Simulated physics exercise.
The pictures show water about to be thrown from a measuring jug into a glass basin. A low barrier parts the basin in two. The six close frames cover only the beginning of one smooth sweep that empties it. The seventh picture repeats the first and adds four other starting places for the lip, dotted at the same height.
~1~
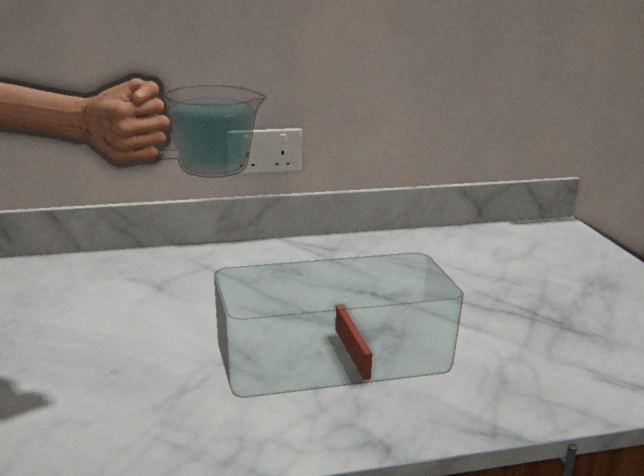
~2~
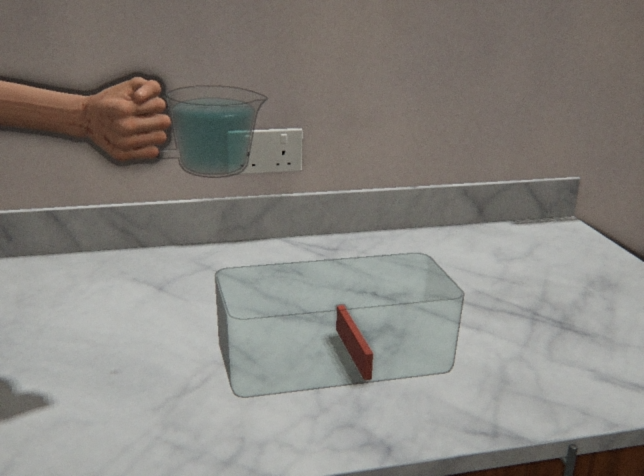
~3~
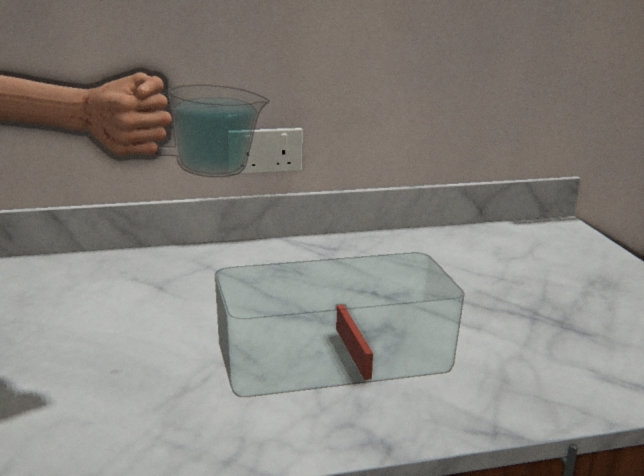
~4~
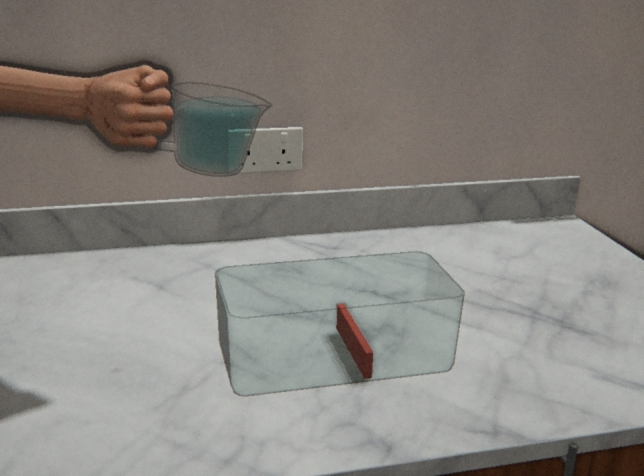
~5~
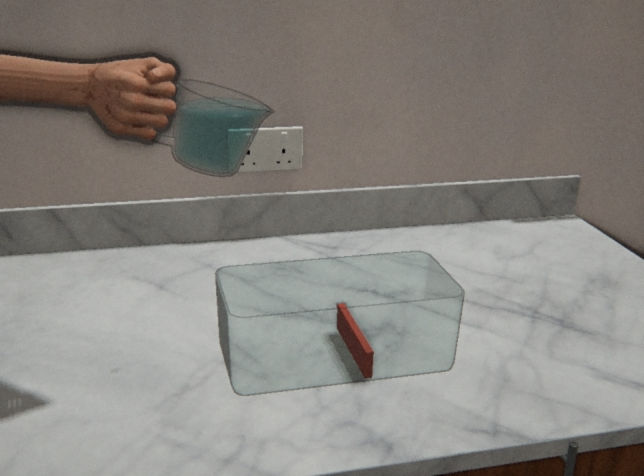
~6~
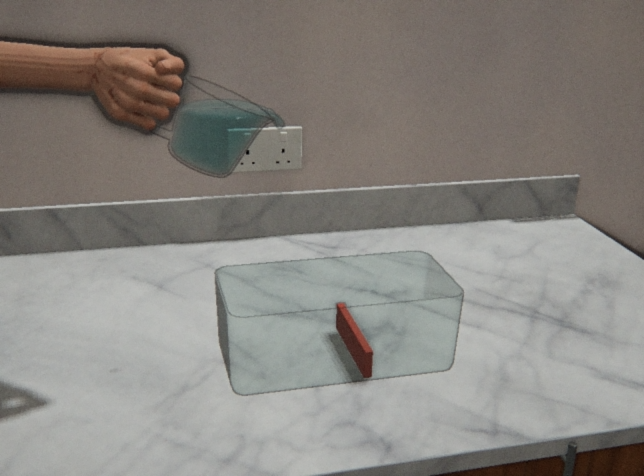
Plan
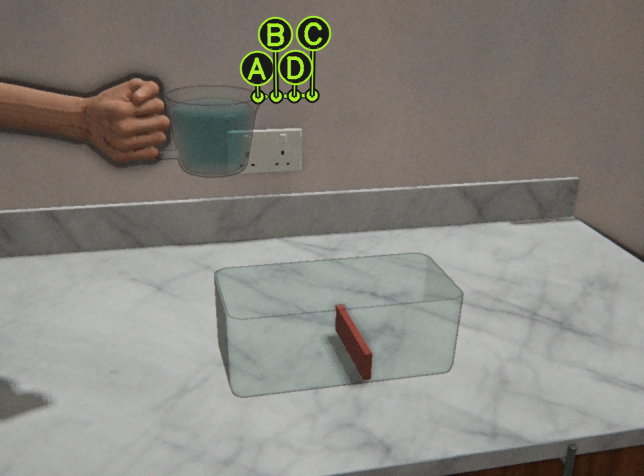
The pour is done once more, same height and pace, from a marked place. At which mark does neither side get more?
Use spot D.
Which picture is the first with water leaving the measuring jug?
In picture 6.
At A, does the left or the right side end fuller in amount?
The left one.
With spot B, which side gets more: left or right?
The left side.
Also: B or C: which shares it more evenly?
C.
In lime, A at (257, 96); B at (276, 96); C at (312, 95); D at (294, 95).
If A is chosen, about 90 % ends left of the wall and 6 % right of it; 4 % is lost outside.
If B is chosen, about 89 % ends left of the wall and 7 % right of it; 4 % is lost outside.
If C is chosen, about 24 % ends left of the wall and 73 % right of it; 3 % is lost outside.
If D is chosen, about 53 % ends left of the wall and 45 % right of it.
